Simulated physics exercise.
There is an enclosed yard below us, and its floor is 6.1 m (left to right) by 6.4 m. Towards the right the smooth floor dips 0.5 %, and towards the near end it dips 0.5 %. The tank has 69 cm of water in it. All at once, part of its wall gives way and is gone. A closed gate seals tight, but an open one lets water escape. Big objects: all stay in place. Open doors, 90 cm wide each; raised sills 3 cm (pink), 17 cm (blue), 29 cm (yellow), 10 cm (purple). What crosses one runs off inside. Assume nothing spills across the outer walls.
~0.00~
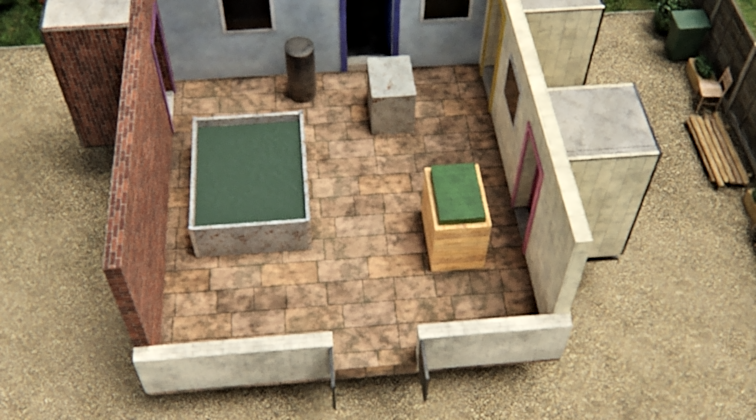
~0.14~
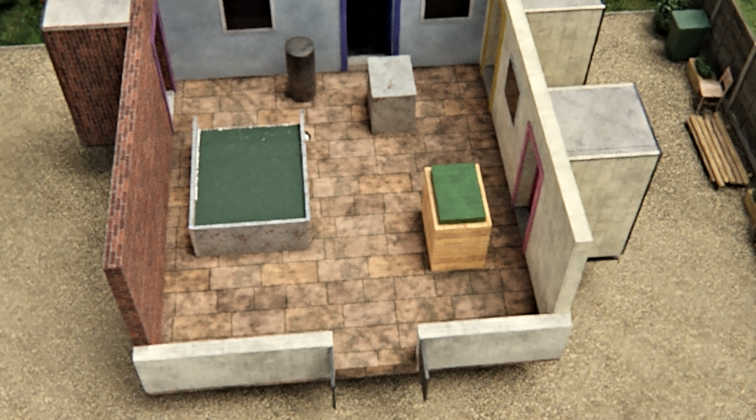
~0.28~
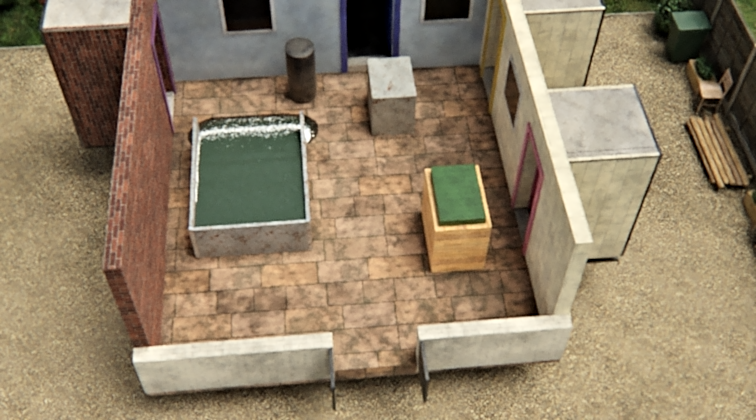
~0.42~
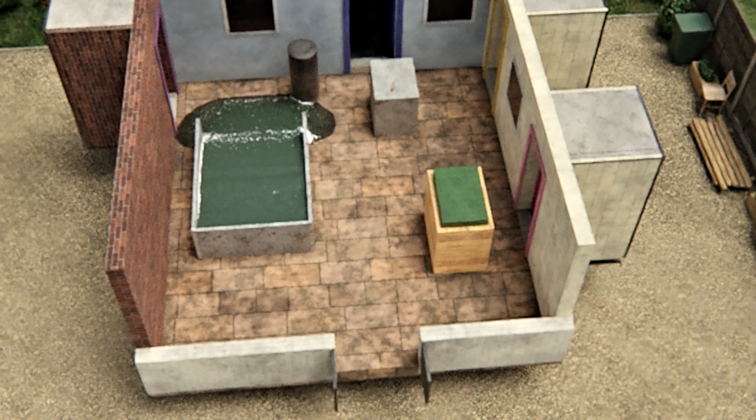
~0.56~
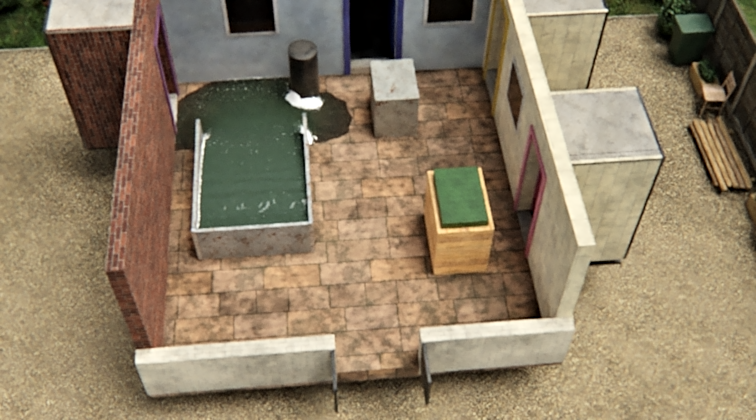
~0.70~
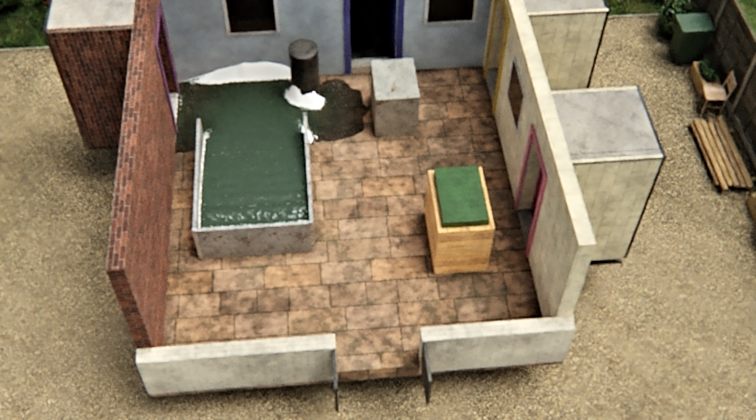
The video shows a walled yard with a tank of dark green water whose far wall vanishes, letting water pour out and spread across the tiled floor toward the back wall, splashing white around a dark cylinder.
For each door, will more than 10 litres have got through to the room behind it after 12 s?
The pink door: Yes, more than 10 litres; the blue door: No, not more than 10 litres; the yellow door: No, not more than 10 litres; the purple door: Yes, more than 10 litres.
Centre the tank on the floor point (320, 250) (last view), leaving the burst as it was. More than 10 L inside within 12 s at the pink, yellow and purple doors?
Checking the limit: Pink is beyond it, yellow is within it and purple is beyond it.
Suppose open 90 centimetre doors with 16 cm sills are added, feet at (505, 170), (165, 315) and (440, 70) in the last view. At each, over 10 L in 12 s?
Note, doorways in listed order: Stays short, stays short, stays short.
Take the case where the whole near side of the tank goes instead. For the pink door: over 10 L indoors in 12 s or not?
Then the pink door ends up out of bounds.
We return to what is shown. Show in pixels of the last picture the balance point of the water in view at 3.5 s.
Centre: Approx. (284, 138) px.
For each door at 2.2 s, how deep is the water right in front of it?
Door by door in cm, pink shows 0, blue shows 11, yellow shows 3, purple shows 35.
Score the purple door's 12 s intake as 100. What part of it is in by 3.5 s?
Roughly 75 percent is in by then.
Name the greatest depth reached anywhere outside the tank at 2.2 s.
I'd say near 47 centimetres.
After 1.4 s water covers 20 % of the floor and is deepest (50 cm) near (271, 80); pink door not reached, blue door 8 cm at the sill, 0 L in, yellow door not reached, purple door 23 cm at the sill, 4 L in.
After 2.2 s water covers 25 % of the floor and is deepest (47 cm) near (271, 80); pink door not reached, blue door 11 cm at the sill, 0 L in, yellow door not reached, purple door 35 cm at the sill, 100 L in.
After 3.5 s water covers 50 % of the floor and is deepest (34 cm) near (477, 69); pink door not reached, blue door 9 cm at the sill, 1 L in, yellow door 23 cm at the sill, 1 L in, purple door 28 cm at the sill, 316 L in.
After 7.0 s water covers 95 % of the floor and is deepest (14 cm) near (439, 350); pink door 7 cm at the sill, 9 L in, blue door 10 cm at the sill, 4 L in, yellow door 11 cm at the sill, 2 L in, purple door 8 cm at the sill, 417 L in.
After 12.0 s water covers 95 % of the floor and is deepest (10 cm) near (528, 343); pink door 7 cm at the sill, 44 L in, blue door 6 cm at the sill, 4 L in, yellow door 8 cm at the sill, 2 L in, purple door 8 cm at the sill, 418 L in.
